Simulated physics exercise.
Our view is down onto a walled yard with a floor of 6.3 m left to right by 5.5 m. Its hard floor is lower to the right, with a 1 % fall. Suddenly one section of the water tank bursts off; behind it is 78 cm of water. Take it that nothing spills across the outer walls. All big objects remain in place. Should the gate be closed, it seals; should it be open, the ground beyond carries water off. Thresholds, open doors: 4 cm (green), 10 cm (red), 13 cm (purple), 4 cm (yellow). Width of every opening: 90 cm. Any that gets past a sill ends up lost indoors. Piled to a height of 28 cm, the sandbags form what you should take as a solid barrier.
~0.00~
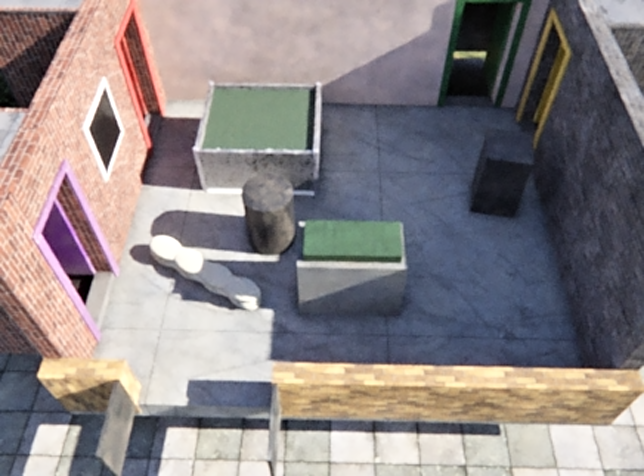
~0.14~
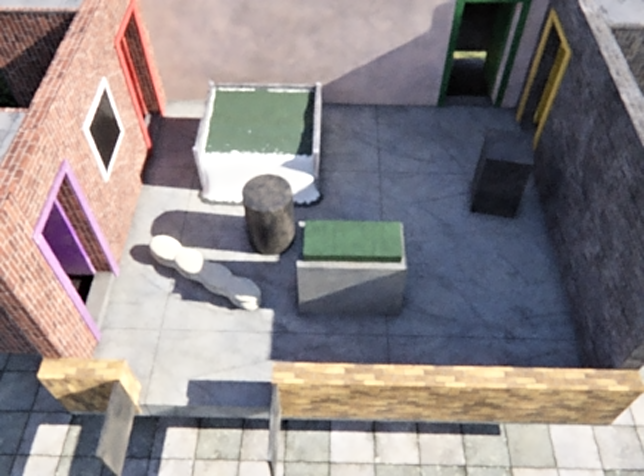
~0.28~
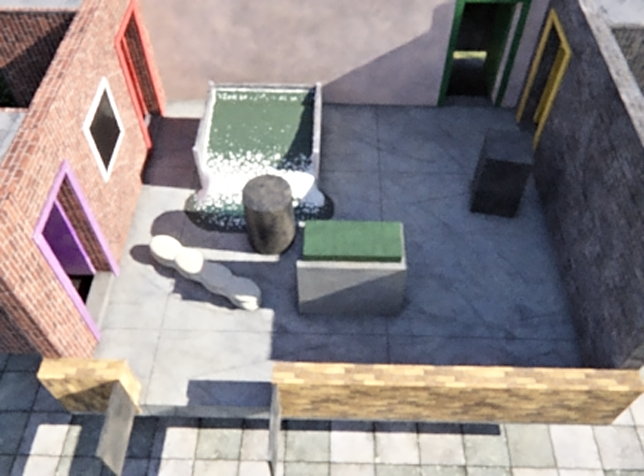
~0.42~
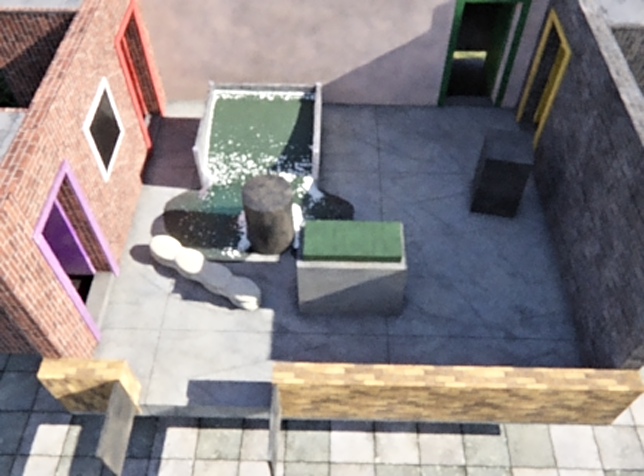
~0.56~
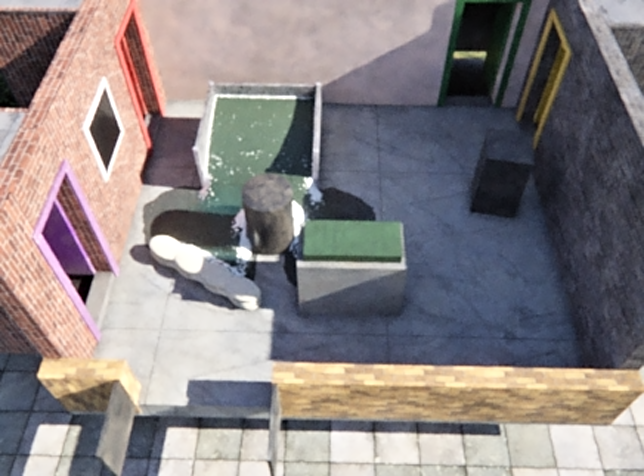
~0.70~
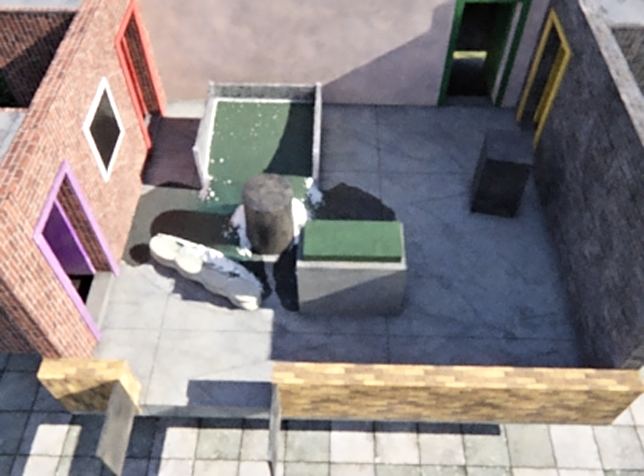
Water bursting from the front of a tank in a walled yard, foaming around a dark cylinder and spreading across the grey floor.
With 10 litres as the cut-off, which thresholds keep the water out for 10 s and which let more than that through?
Result: The green door lets the inflow top the limit; the red door holds the inflow within the limit; the purple door holds the inflow within the limit; the yellow door lets the inflow top the limit.
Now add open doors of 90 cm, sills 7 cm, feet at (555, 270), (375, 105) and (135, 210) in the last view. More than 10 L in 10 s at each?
In sequence the answers are more than that, less than that and more than that.
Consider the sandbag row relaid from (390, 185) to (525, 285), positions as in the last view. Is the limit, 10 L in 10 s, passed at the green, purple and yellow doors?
Then, at the green door it's not exceeded, at the purple door it's exceeded, at the yellow door it's not exceeded.
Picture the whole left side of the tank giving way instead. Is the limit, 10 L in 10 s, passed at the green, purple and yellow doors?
Then: Green short of it, purple short of it, yellow beyond it.
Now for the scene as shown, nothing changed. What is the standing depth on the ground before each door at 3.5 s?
In centimetres - green: 0, red: 3, purple: 5, yellow: 4.
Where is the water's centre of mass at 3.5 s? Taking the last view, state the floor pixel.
I'd put it close to (307, 233).
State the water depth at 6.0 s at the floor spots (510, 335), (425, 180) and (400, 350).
Taking the spots in order: 6 cm, 1 cm, 10 cm.
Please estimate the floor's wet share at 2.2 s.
Close to 55 in a hundred.
After 1.4 s water covers 35 % of the floor and is deepest (44 cm) near (197, 257); green door not reached, red door not reached, purple door 3 cm at the sill, 0 L in, yellow door not reached.
After 2.2 s water covers 55 % of the floor and is deepest (30 cm) near (294, 291); green door not reached, red door not reached, purple door 8 cm at the sill, 0 L in, yellow door not reached.
After 3.5 s water covers 75 % of the floor and is deepest (19 cm) near (536, 227); green door not reached, red door 3 cm at the sill, 0 L in, purple door 5 cm at the sill, 0 L in, yellow door 4 cm at the sill, 0 L in.
After 6.0 s water covers 85 % of the floor and is deepest (14 cm) near (390, 391); green door 8 cm at the sill, 22 L in, red door 6 cm at the sill, 0 L in, purple door 3 cm at the sill, 0 L in, yellow door 5 cm at the sill, 0 L in.
After 10.0 s water covers 95 % of the floor and is deepest (11 cm) near (560, 320); green door 8 cm at the sill, 52 L in, red door 4 cm at the sill, 0 L in, purple door 4 cm at the sill, 0 L in, yellow door 10 cm at the sill, 40 L in.
